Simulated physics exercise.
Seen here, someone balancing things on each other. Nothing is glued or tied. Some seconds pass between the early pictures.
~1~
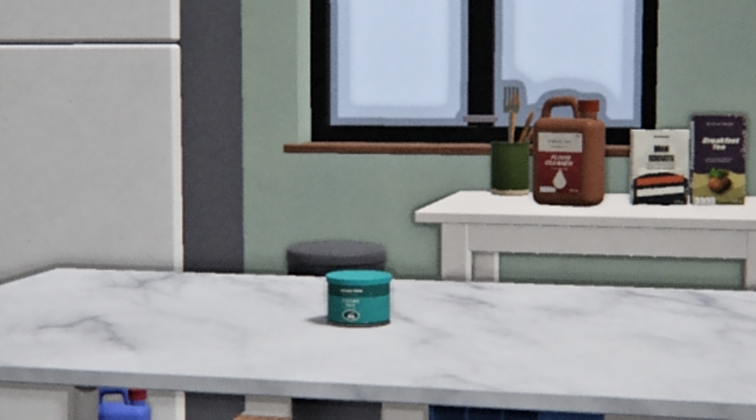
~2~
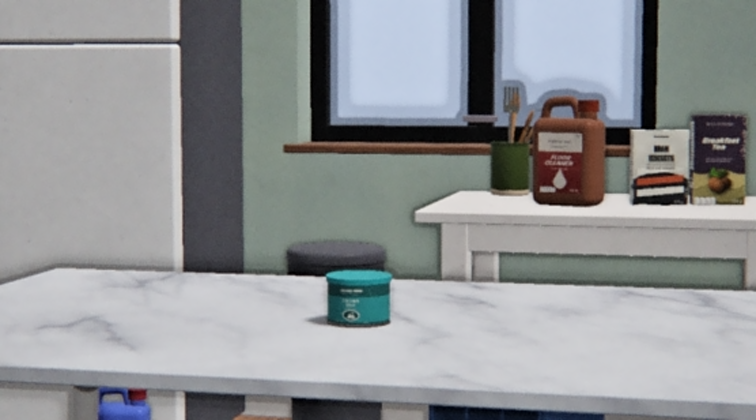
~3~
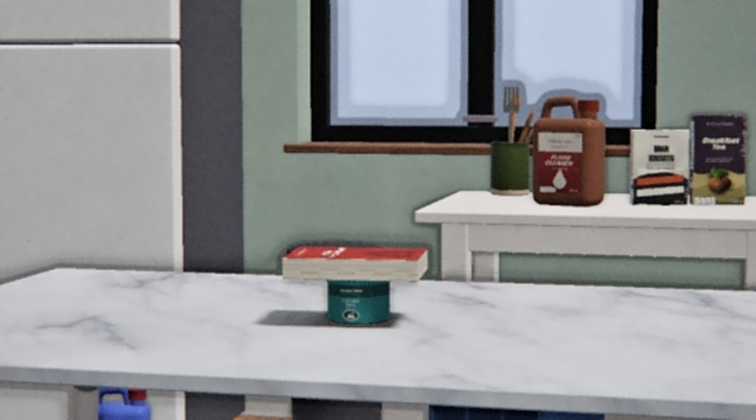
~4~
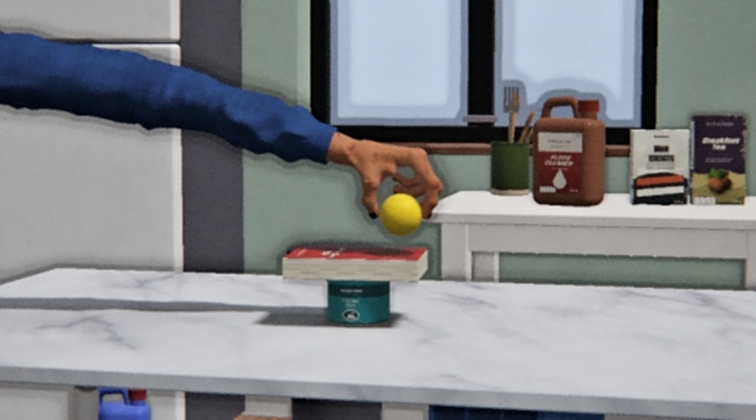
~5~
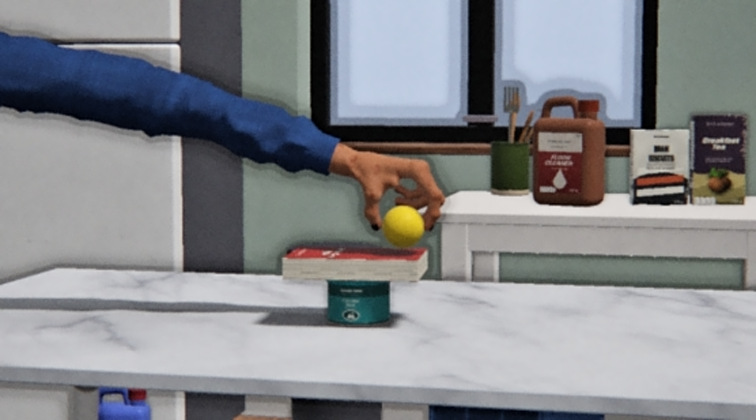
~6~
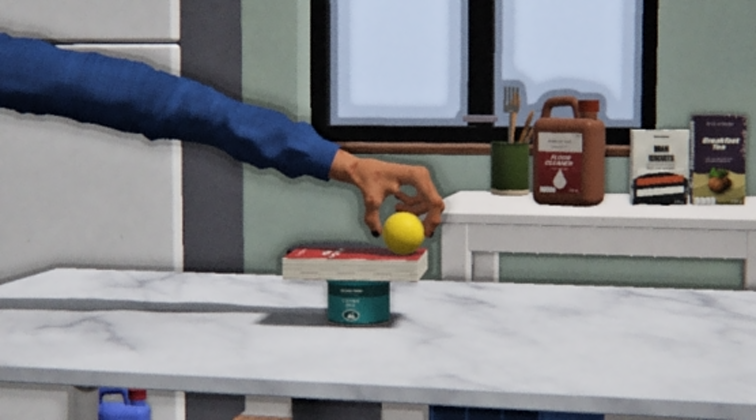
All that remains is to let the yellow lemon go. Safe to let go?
As it turns out, it keeps its balance.
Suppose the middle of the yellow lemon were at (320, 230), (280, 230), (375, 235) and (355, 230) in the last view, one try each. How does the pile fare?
First, it holds; second, it gives way; third, it holds; fourth, it holds.
Then, 0.20 s past the last view, nothing moves.
Then, 0.40 s past the last view, yellow lemon resting near (403, 234).
Finally, all 3 still in place. Final places as the last picture's camera would see them, yellow lemon near (403, 234). The pile stays up.
